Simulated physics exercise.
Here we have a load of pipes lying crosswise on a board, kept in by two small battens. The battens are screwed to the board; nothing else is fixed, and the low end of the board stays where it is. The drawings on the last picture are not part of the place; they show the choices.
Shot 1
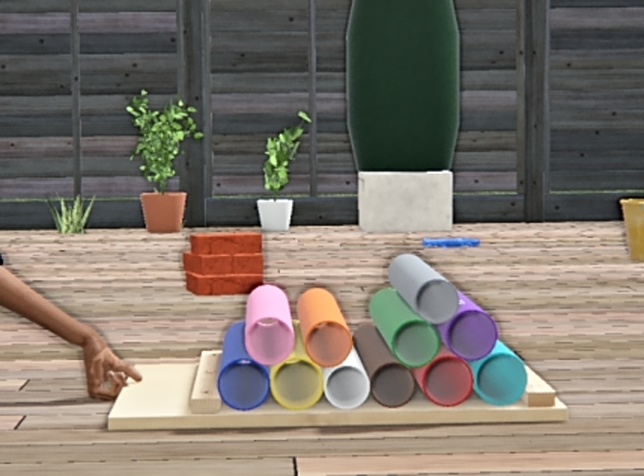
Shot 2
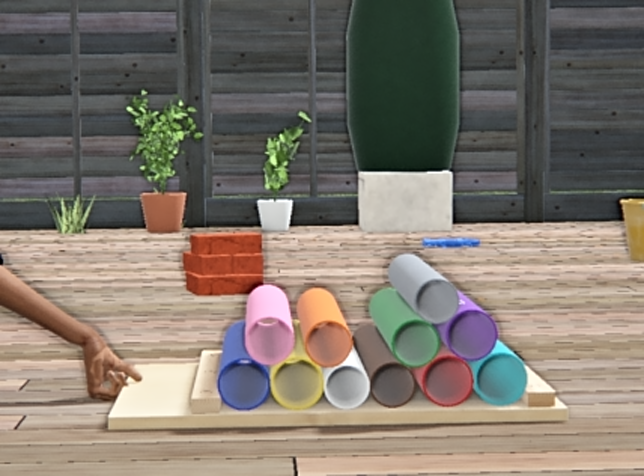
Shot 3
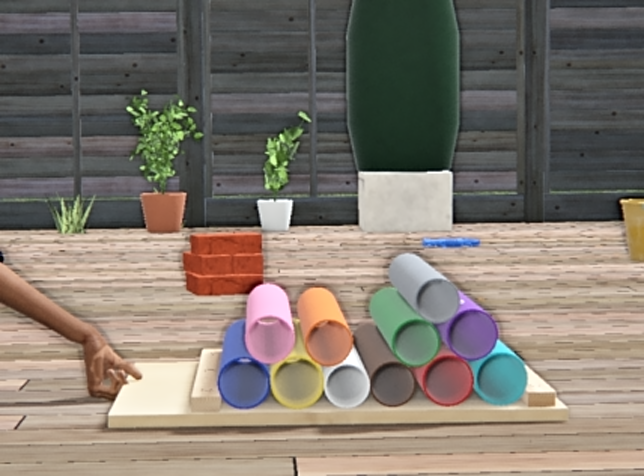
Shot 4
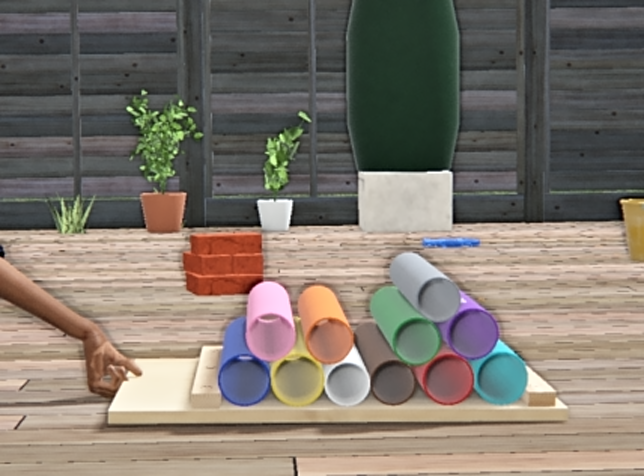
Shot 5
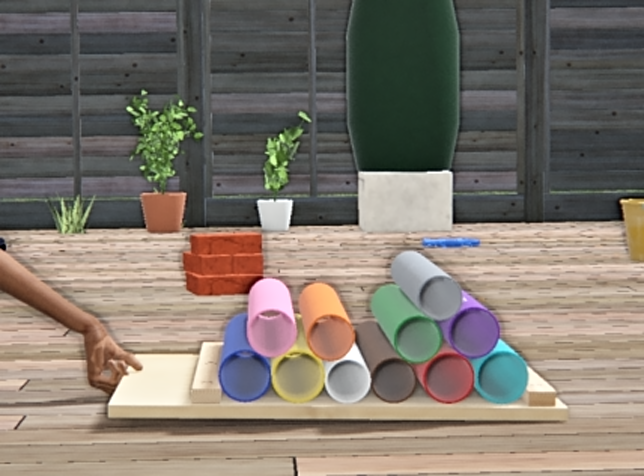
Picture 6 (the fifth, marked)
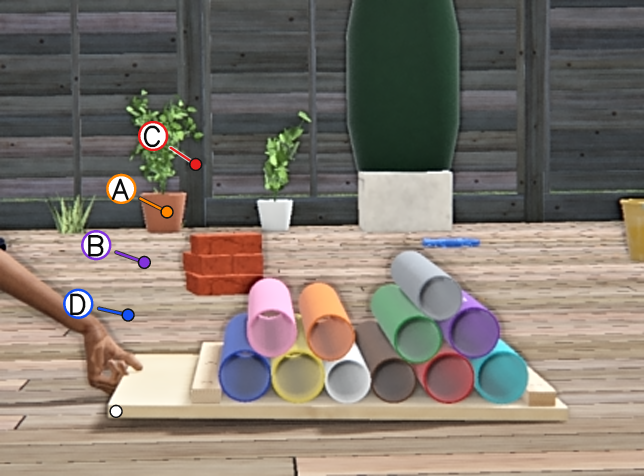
A hand slightly raises the left end of a board stacked with coloured pipes.
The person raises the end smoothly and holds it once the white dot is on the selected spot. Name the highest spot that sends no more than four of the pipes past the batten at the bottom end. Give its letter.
Mark A is as high as it can go.
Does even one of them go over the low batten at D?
No.
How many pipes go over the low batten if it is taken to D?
With D, none.
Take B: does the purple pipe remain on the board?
The purple pipe: Yes.
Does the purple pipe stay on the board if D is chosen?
Yes.
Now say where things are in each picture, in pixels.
Brown pipe (393, 385); red pipe (448, 381); turquoise pipe (501, 379), in the first picture.
Turquoise pipe (501, 379); orange pipe (329, 343), in the second picture.
Board (331, 382); blue pipe (244, 383); yellow pipe (298, 382); white pipe (347, 385), in the third picture.
Board (331, 380); blue pipe (244, 380); yellow pipe (298, 380), in the fourth picture.
Board (331, 378); blue pipe (245, 376); yellow pipe (298, 376), in the fifth picture.
On the marked copy, A at (167, 212); B at (145, 262); C at (196, 164); D at (128, 315); the white dot at (116, 411).
Following A. Soon after the start, board at 17°.
Later, board at 28°.
In the end, board at 28°, one over the low batten (purple).
As for the rest, B none over the low batten; C eight over the low batten; D none over the low batten.
